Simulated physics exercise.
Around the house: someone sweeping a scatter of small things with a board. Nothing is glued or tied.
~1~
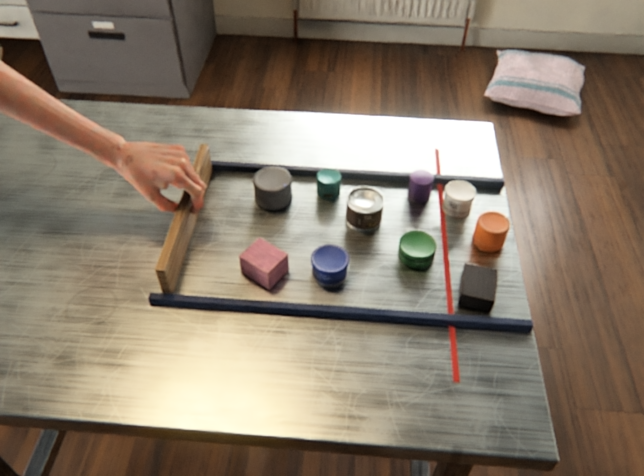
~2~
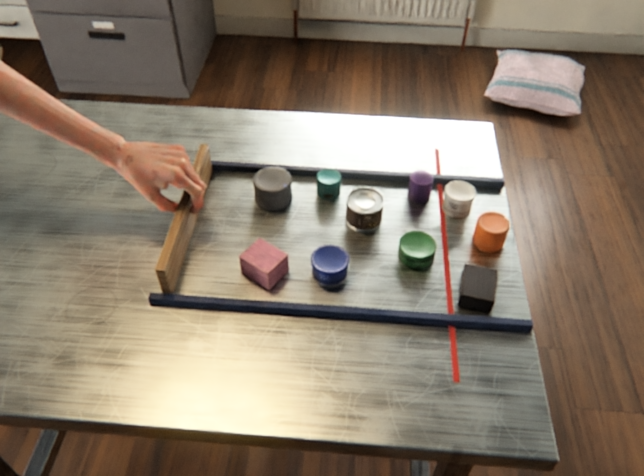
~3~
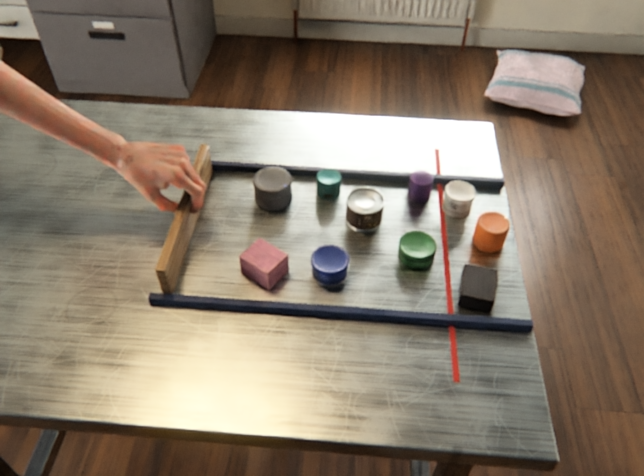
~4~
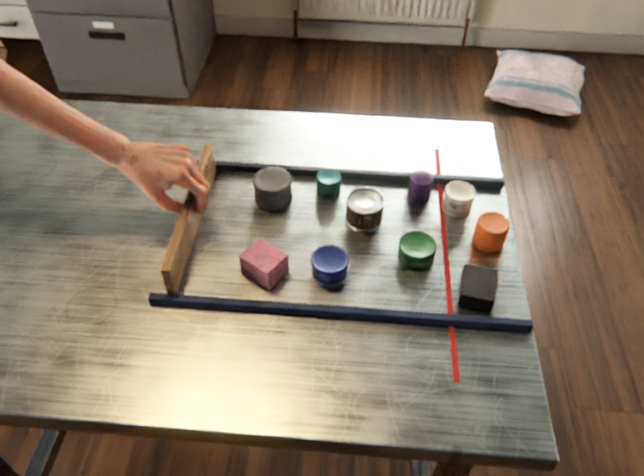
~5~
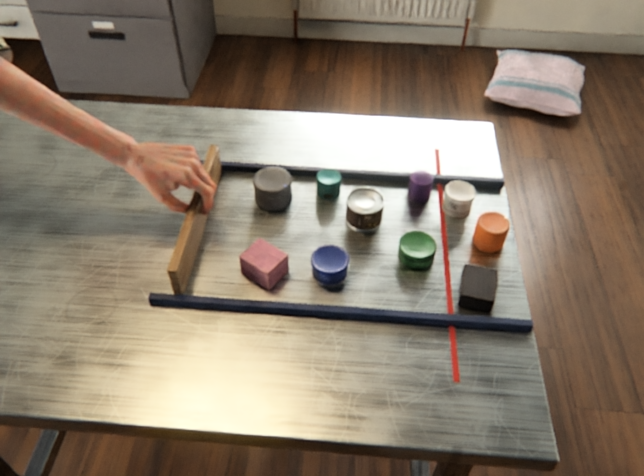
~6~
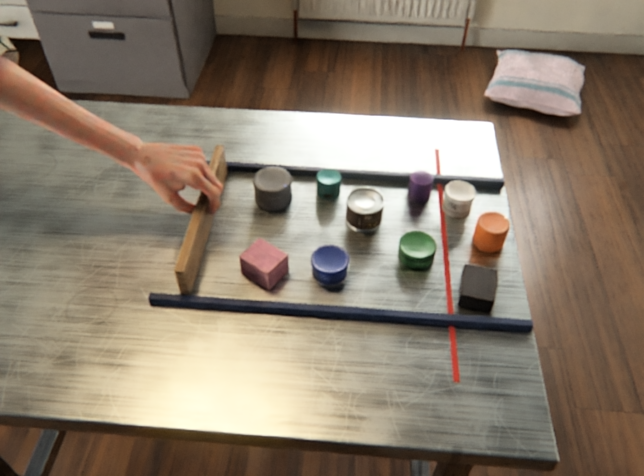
In this clip, a hand holds a wooden board upright at the left of small tubs, lids and blocks scattered between two dark rails, then slides it slightly right while the objects, some near a red tape line, stay still.
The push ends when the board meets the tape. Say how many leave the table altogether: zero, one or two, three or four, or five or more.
In the end the number that fall off is one or two.
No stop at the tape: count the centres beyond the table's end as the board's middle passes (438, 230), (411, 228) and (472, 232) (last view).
It would be 1, 0 and 5.
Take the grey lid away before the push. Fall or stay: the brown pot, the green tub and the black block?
The brown pot survives; the green tub holds on; the black block tumbles off.
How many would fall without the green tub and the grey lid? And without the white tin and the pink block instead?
Fallen: 0, and 0 in the other try.
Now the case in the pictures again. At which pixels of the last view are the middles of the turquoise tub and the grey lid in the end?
The turquoise tub stops around (454, 185); the grey lid around (463, 205).
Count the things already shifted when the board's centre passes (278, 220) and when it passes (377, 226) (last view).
4 and 7.
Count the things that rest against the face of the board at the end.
The number is 4.
Early on, none off yet; orange lid at rest near (491, 232); black block at rest near (478, 287); white tin at rest near (458, 200).
Finally, the number that fall off is one or two; lost, black block.
